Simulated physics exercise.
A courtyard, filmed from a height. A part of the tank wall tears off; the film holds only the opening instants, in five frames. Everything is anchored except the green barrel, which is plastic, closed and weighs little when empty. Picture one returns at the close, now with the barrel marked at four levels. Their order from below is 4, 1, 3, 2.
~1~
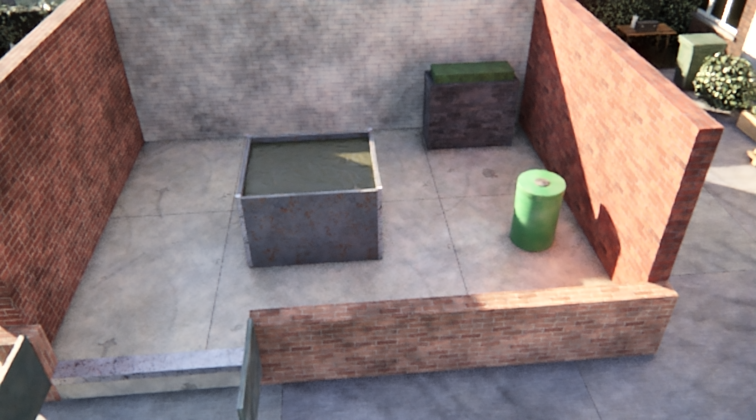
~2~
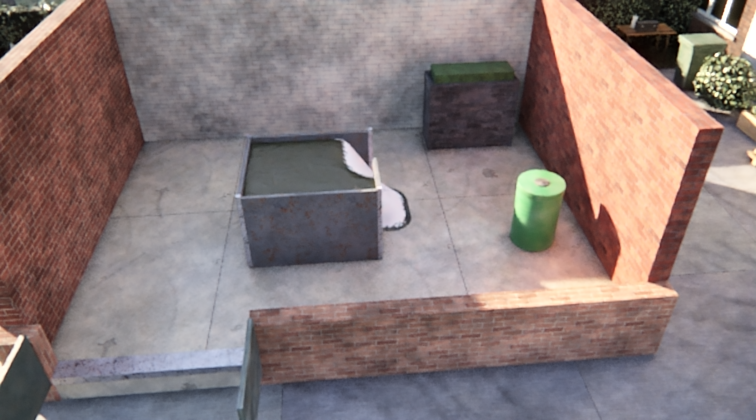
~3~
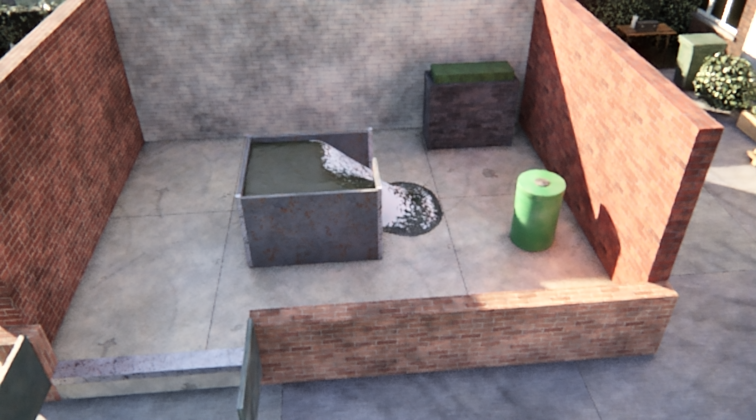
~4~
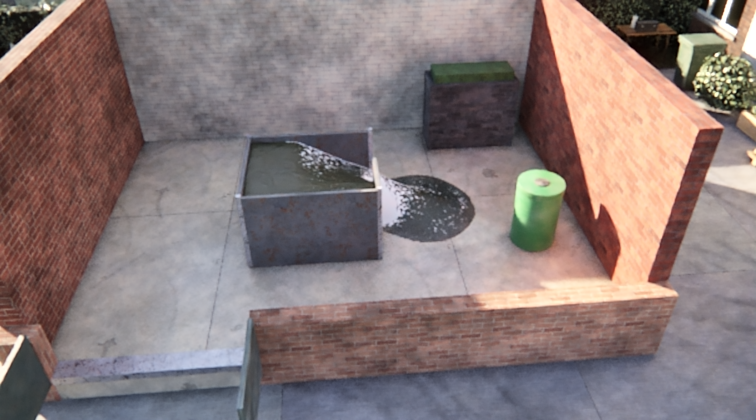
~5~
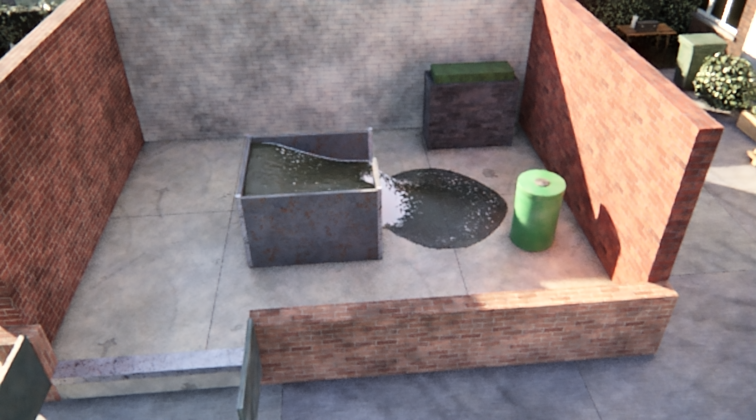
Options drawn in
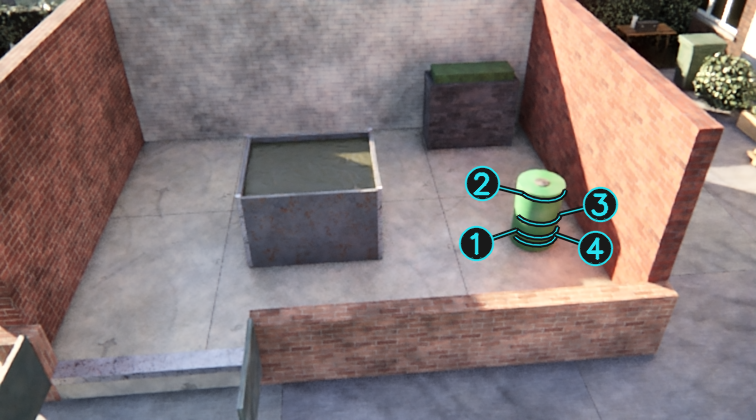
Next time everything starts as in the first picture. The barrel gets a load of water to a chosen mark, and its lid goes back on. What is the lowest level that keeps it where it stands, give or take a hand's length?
Choose 3.
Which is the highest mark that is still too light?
The answer is 1.
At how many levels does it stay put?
Two.
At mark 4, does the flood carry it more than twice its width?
Yes.
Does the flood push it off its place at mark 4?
Yes.
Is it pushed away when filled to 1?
Yes, it does.
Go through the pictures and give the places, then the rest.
Lid of the green barrel at (542, 182); tank full, its middle at (310, 167); open gate at (147, 321).
Water covers 1 % of the ground and is seen nearest the barrel at (404, 215).
Water covers 3 % of the ground and is seen nearest the barrel at (434, 218).
Water covers 6 % of the ground and is seen nearest the barrel at (466, 216).
Lid of the green barrel at (542, 182); water covers 9 % of the ground and is seen nearest the barrel at (488, 227).
On the marked copy, 1 at (541, 237); 2 at (548, 200); 3 at (543, 224); 4 at (540, 245); from the bottom up 4, 1, 3, 2.
With 1, it is pushed about its own width away.
With 2, it does not move.
With 3, it does not move.
With 4, it is pushed about 5 times its own width away.
